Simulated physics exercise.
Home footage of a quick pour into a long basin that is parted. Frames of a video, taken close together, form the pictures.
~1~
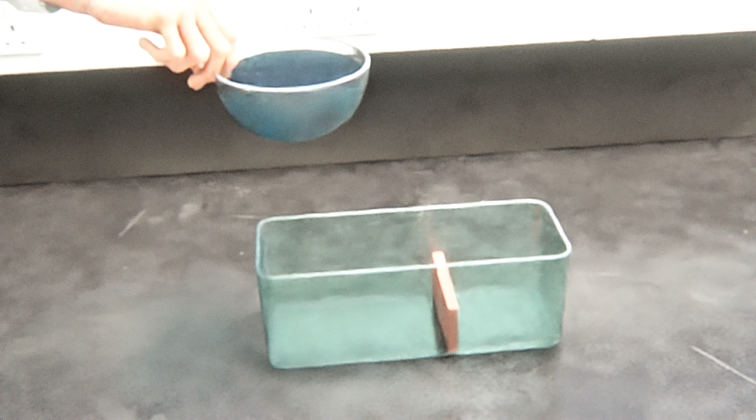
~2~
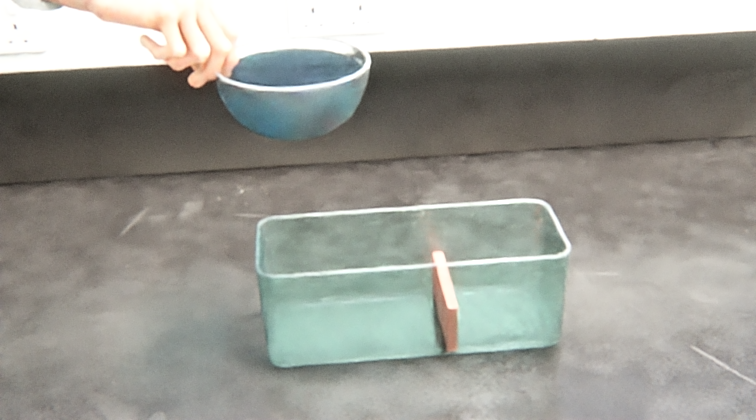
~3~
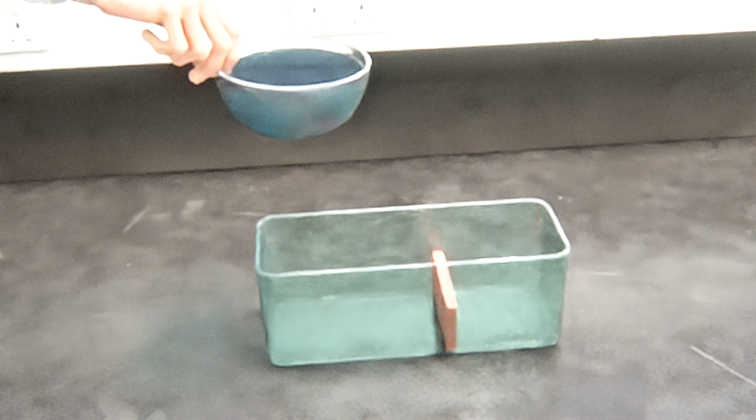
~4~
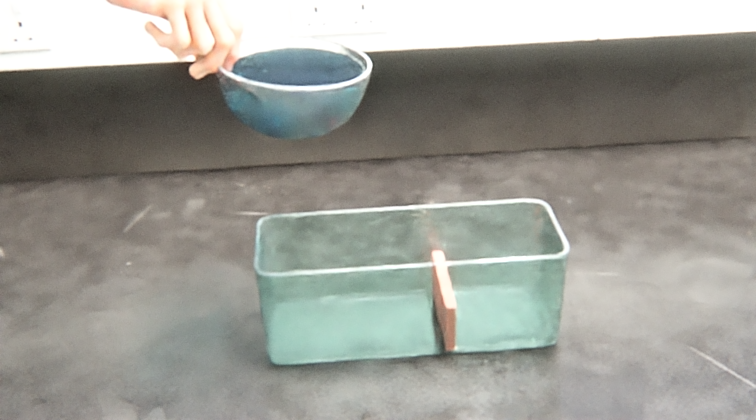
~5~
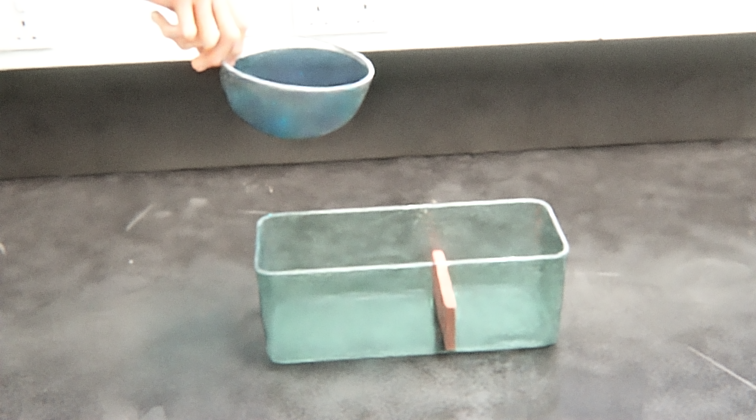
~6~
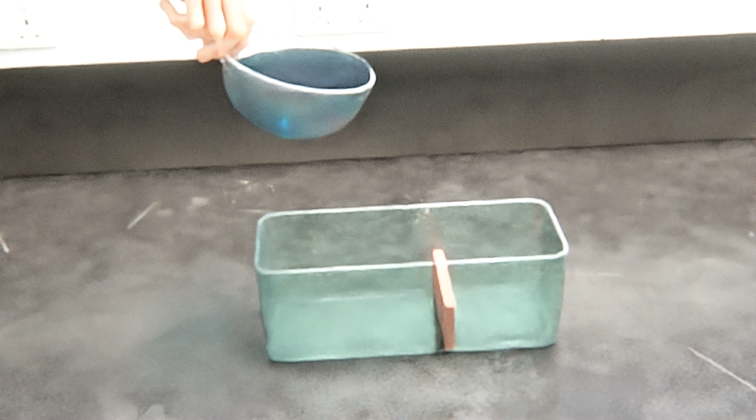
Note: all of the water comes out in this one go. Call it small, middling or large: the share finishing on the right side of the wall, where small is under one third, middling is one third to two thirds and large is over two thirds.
Middling.
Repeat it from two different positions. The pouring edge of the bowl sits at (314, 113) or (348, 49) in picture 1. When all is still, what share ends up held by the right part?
Around 5 percent first, around 25 percent second.
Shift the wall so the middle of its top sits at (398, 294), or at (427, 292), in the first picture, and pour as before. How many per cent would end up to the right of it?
The first position gives around 80 percent, the second around 70 percent.
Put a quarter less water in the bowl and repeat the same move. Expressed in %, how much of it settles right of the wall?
Near 30 in a hundred.
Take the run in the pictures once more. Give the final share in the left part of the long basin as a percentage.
50 %.
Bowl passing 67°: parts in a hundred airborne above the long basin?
Share in flight: Approx. 40 %.
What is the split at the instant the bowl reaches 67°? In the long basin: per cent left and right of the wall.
Left side: 10 in a hundred; right side: 20 in a hundred.
A moment on, the bowl is tipped part way and 33 per cent is still to pour, 8 is left of the wall and 18 right of it.
Next, the bowl is tipped on its side and 1 per cent is still to pour, 41 is left of the wall and 49 right of it.
Then the bowl is tipped right over and 0 per cent is still to pour, 49 is left of the wall and 50 right of it.
Later the bowl is tipped right over and 0 per cent is still to pour, 49 is left of the wall and 50 right of it.
Finally, 49 per cent lies left of the wall, 50 right of it and 2 outside.
